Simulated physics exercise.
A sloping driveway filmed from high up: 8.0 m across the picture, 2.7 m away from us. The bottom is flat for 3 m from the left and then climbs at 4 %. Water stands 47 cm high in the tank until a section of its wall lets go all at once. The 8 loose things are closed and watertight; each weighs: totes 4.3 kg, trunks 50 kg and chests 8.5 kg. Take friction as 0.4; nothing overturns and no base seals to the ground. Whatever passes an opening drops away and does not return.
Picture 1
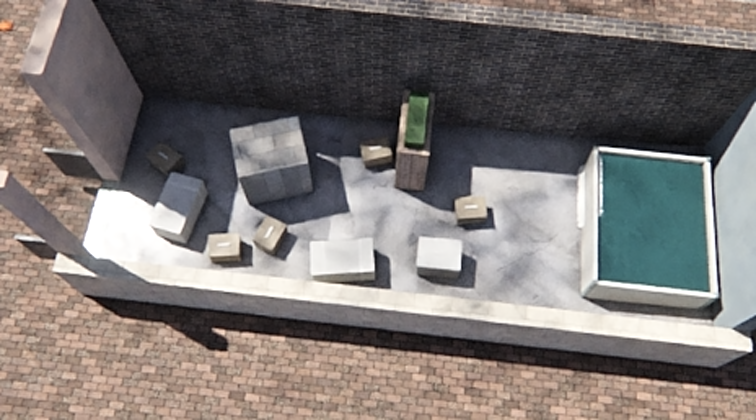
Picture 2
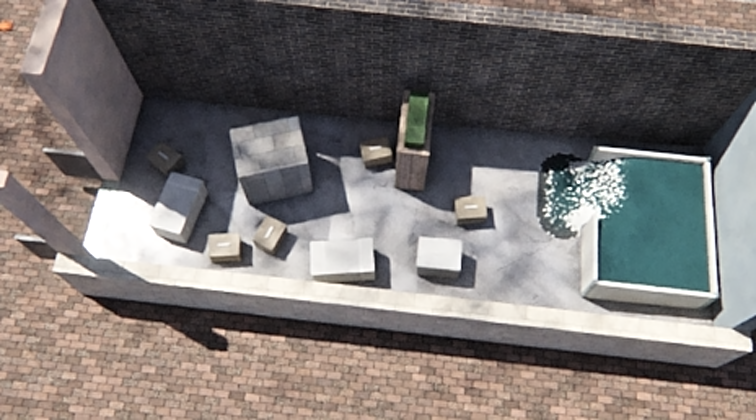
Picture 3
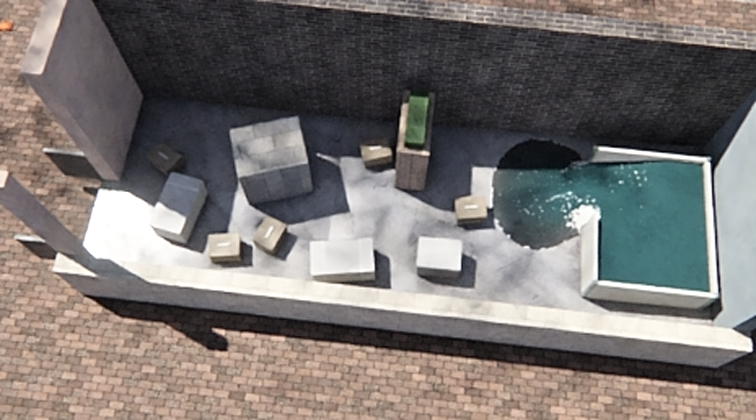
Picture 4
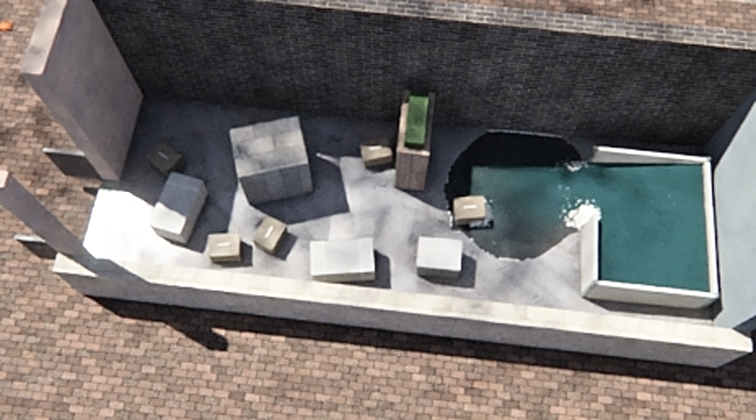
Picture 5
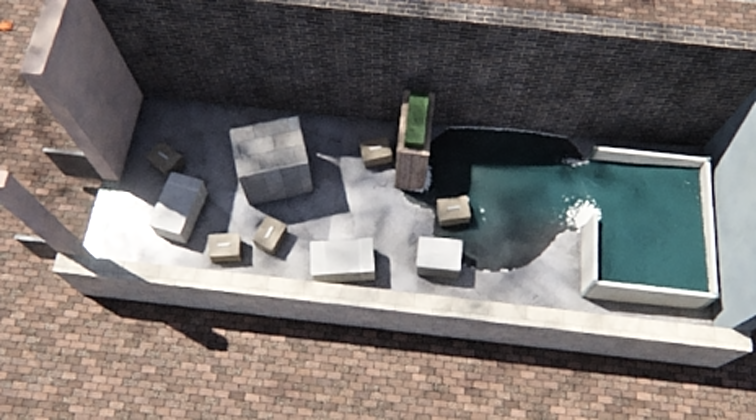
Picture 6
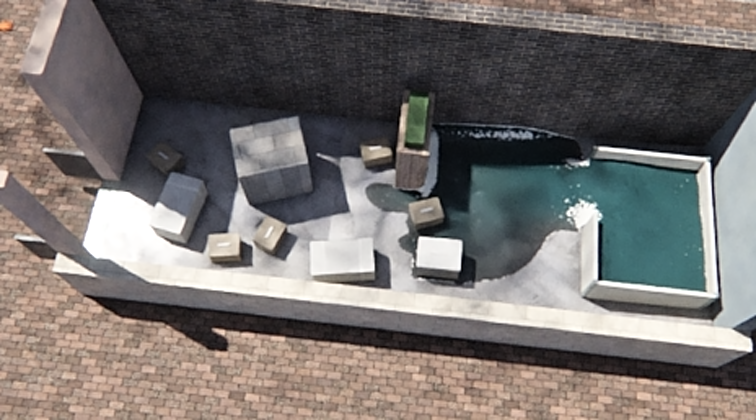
In a walled yard, green water spreads leftward from a tank and shifts one small box.
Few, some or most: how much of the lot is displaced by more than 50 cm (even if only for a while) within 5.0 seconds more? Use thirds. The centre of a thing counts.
Share: One to two thirds.
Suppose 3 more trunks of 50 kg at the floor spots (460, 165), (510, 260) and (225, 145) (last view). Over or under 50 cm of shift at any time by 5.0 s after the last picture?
In that order: Past it, less, under.
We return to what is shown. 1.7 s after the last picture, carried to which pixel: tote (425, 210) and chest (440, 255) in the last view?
Around (223, 219) and (418, 273).
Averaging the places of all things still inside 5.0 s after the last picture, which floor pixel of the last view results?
Around (239, 197).
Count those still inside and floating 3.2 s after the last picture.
2 of them.
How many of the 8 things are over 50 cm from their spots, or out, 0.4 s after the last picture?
1 of them.
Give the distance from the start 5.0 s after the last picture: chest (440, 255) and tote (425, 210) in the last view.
In turn: 150 cm, 350 cm.
Then, 0.4 s after the last picture 1 of 8 are over 50 cm from their spots; 0 afloat.
Then, 1.7 s after the last picture 2 of 8 are over 50 cm from their spots; 2 afloat.
Then, 3.2 s after the last picture 4 of 8 are over 50 cm from their spots; 2 afloat.
Then, 5.0 s after the last picture 5 of 8 are over 50 cm from their spots, and 5 have been at some point; 4 afloat.
